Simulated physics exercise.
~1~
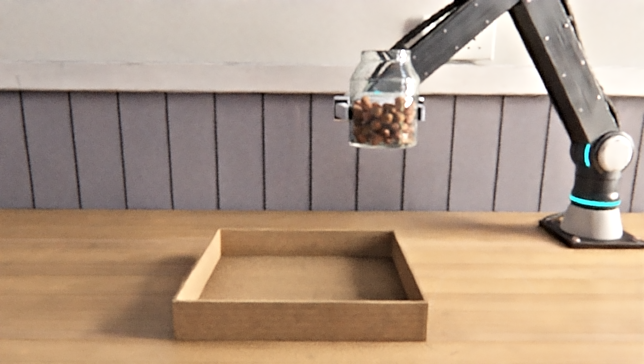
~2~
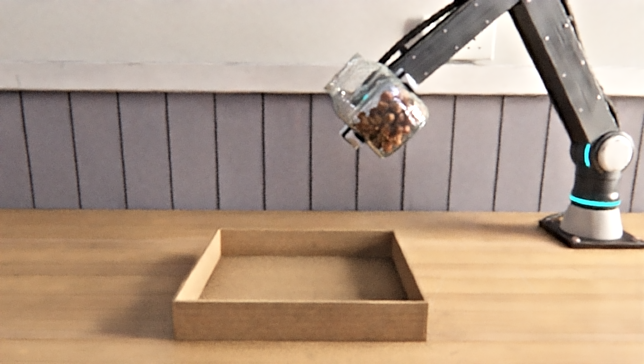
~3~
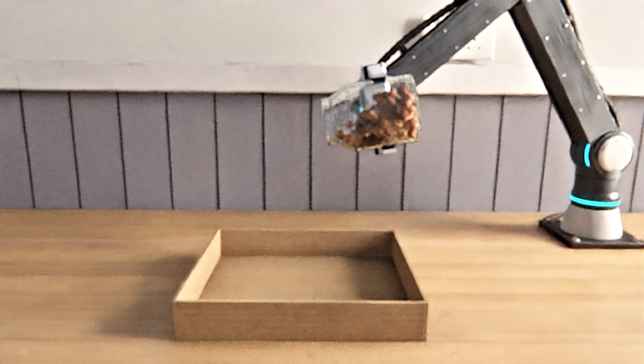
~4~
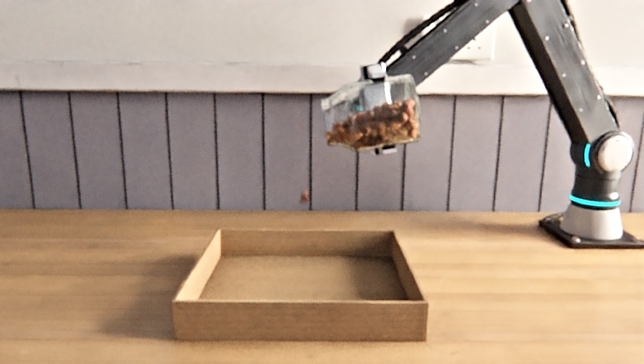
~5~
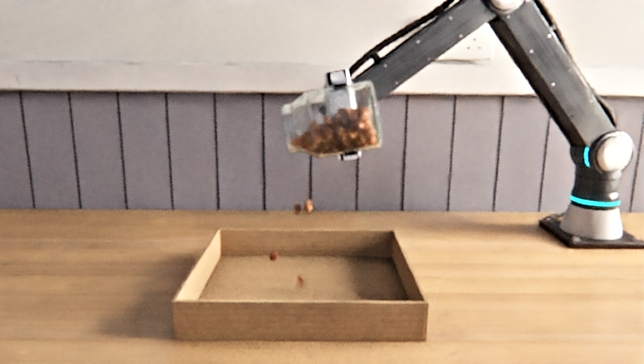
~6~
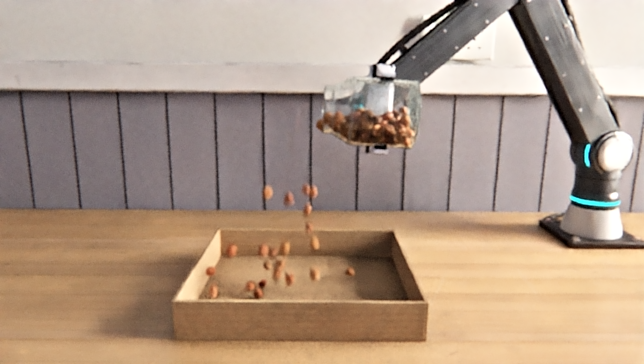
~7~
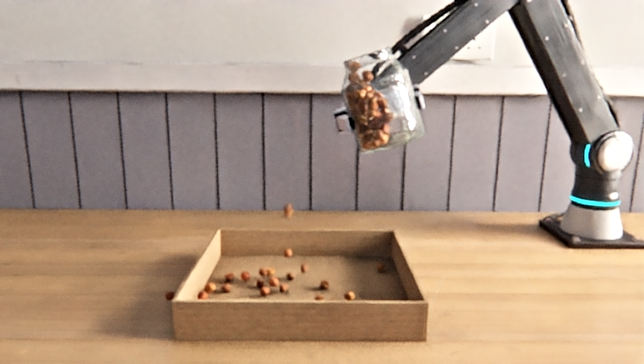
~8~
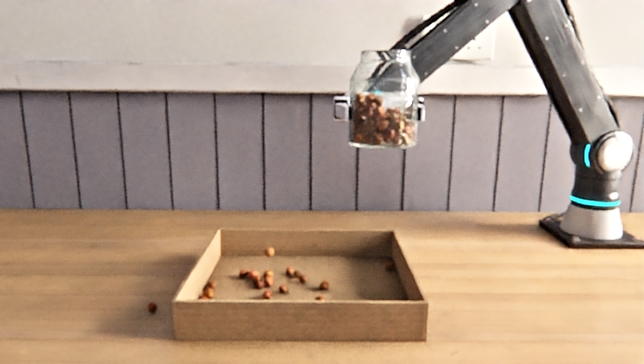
On a light wooden table before a wall of grey panelling below and white above, seen from the front and slightly above, a shallow brown tray sits near the middle. A black and grey robot arm with glowing blue rings stands at the right, holding a clear glass jar partly filled with brown hazelnuts. The arm tips the jar to the left until it lies on its side, and a few nuts drop. More tumble into the tray as the jar shifts left and back. The jar then turns upright, still holding most nuts, with some scattered in the tray and one on the table to its left.
